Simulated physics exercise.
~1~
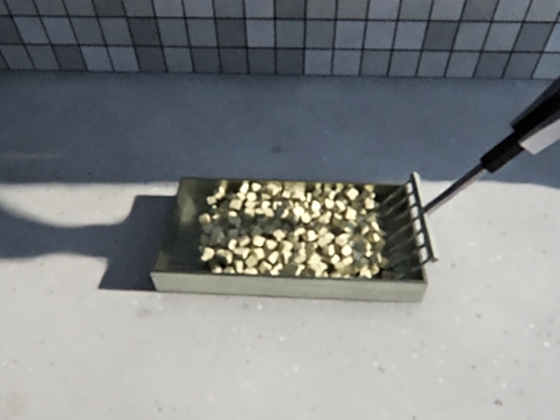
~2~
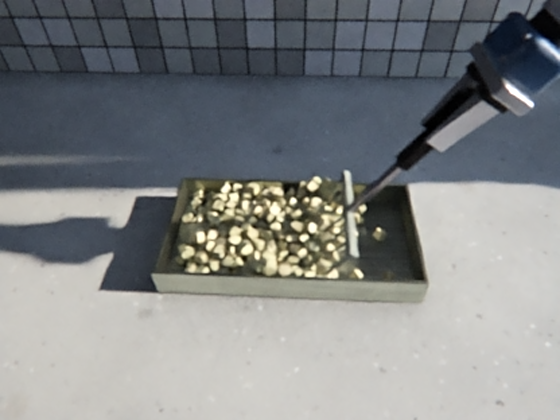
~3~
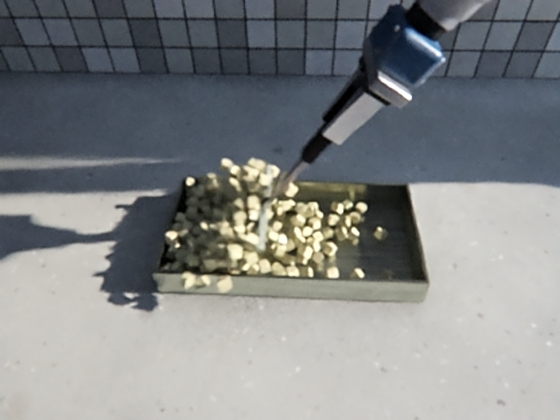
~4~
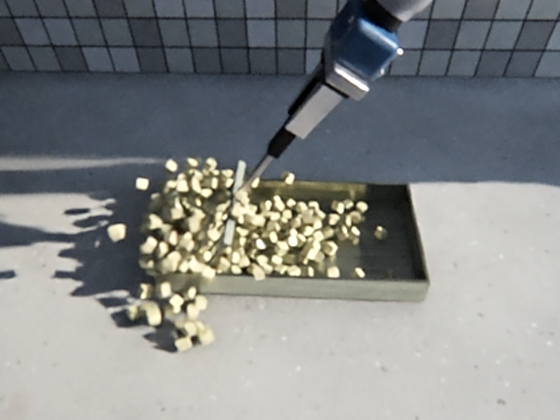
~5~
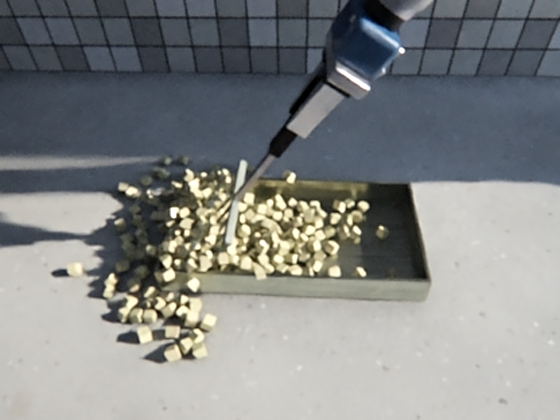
A robot arm's fork pushes pale cubes left, spilling some over the tray's end.
